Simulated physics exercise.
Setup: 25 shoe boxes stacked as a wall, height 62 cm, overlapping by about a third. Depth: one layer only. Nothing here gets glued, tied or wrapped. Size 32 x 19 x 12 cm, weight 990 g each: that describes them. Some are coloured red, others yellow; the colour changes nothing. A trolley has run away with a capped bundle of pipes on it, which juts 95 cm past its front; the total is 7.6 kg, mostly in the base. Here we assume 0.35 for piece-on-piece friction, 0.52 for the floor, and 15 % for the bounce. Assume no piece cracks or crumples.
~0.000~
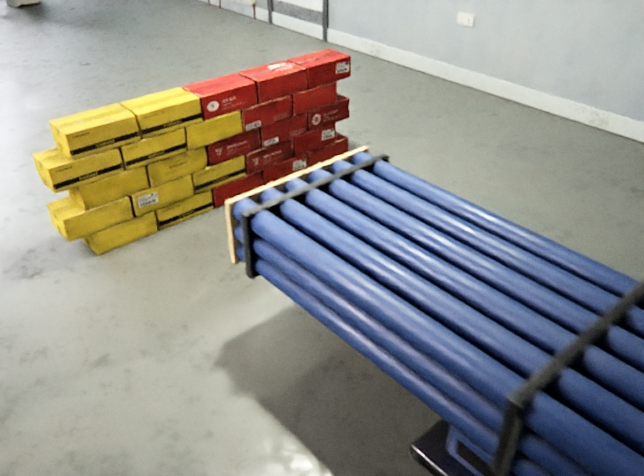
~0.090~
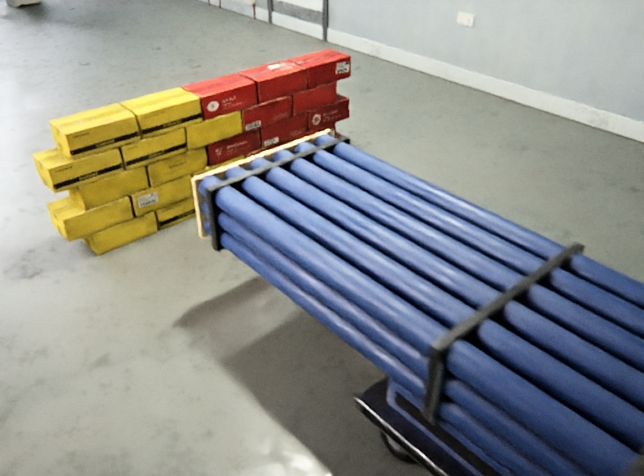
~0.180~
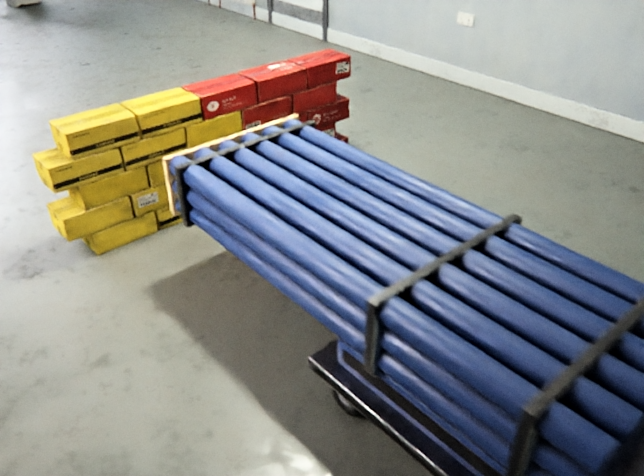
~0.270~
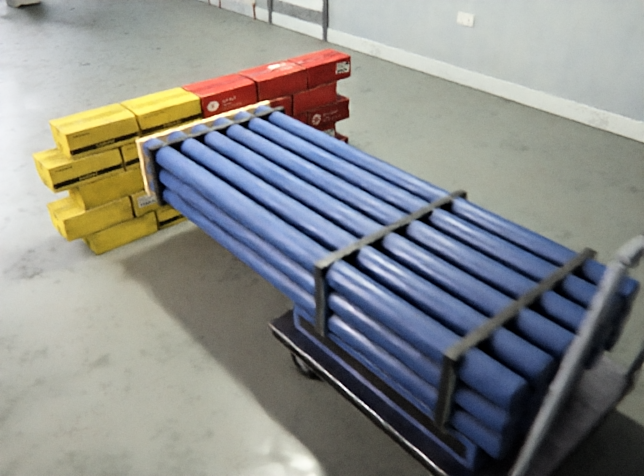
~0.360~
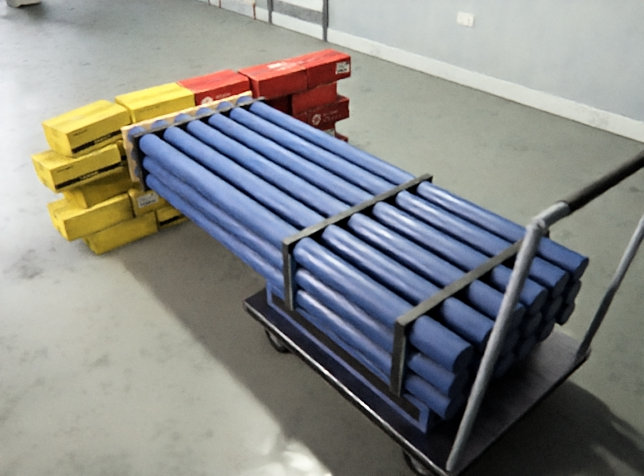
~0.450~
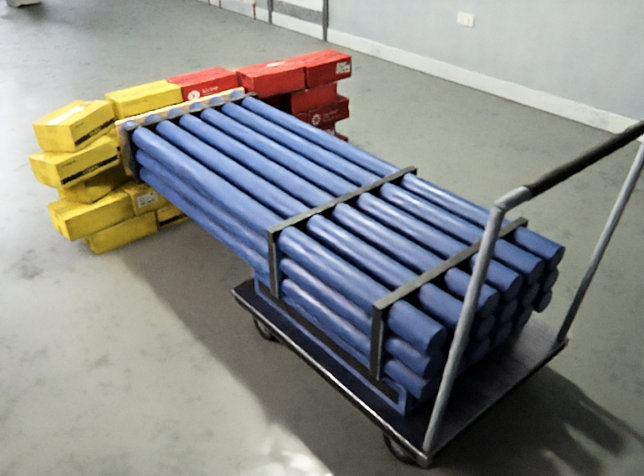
In a room with a grey floor, a flatbed trolley carrying a strapped bundle of blue tubes moves toward a low wall of yellow and red boxes, then its front end pushes into the wall, shifting and tilting several upper boxes.
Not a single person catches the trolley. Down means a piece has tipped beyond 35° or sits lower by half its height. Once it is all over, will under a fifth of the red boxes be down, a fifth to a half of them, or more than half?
A fifth to a half.
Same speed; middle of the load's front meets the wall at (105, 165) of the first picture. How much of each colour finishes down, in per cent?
Result - red: 0 %; yellow: 70 %.
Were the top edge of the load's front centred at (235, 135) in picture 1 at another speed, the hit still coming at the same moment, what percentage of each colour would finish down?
Red 0%, yellow 0%.
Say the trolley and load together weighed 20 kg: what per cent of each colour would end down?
You'd get red at 30 and yellow at 80 per cent down.
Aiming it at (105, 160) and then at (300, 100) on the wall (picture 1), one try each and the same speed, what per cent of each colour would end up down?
First try then second: Red 0 and 80, yellow 70 and 20 per cent.
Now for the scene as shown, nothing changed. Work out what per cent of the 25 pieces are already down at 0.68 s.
40 per cent.
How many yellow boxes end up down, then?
Colour yellow - count down 7.
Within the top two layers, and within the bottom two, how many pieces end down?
8 and 0.
Around 0.52 s, load 18 cm past the wall's line, still rolling; none of the 13 red boxes down (0 of 25 in all colours); top red box unmoved; top yellow box tipped 12°.
Around 0.68 s, load 29 cm past the wall's line, still rolling; 3 of the 13 red boxes down (10 of 25 in all colours); top red box unmoved; top yellow box tipped 43°, 22 cm lower.
Around 0.90 s, load 43 cm past the wall's line, still rolling; 4 of the 13 red boxes down (11 of 25 in all colours); top red box unmoved; top yellow box on its side.
Around 1.32 s, load 68 cm past the wall's line, still rolling; 4 of the 13 red boxes down (11 of 25 in all colours); top red box unmoved; top yellow box on its side.
Finally (2.4 s), load 98 cm past the wall's line, stopped; 4 of the 13 red boxes down (11 of 25 in all colours); top red box unmoved; top yellow box on its side. That is 31 per cent. Seen by the last camera, middles, top red box near (320, 68), top yellow box near (88, 140).
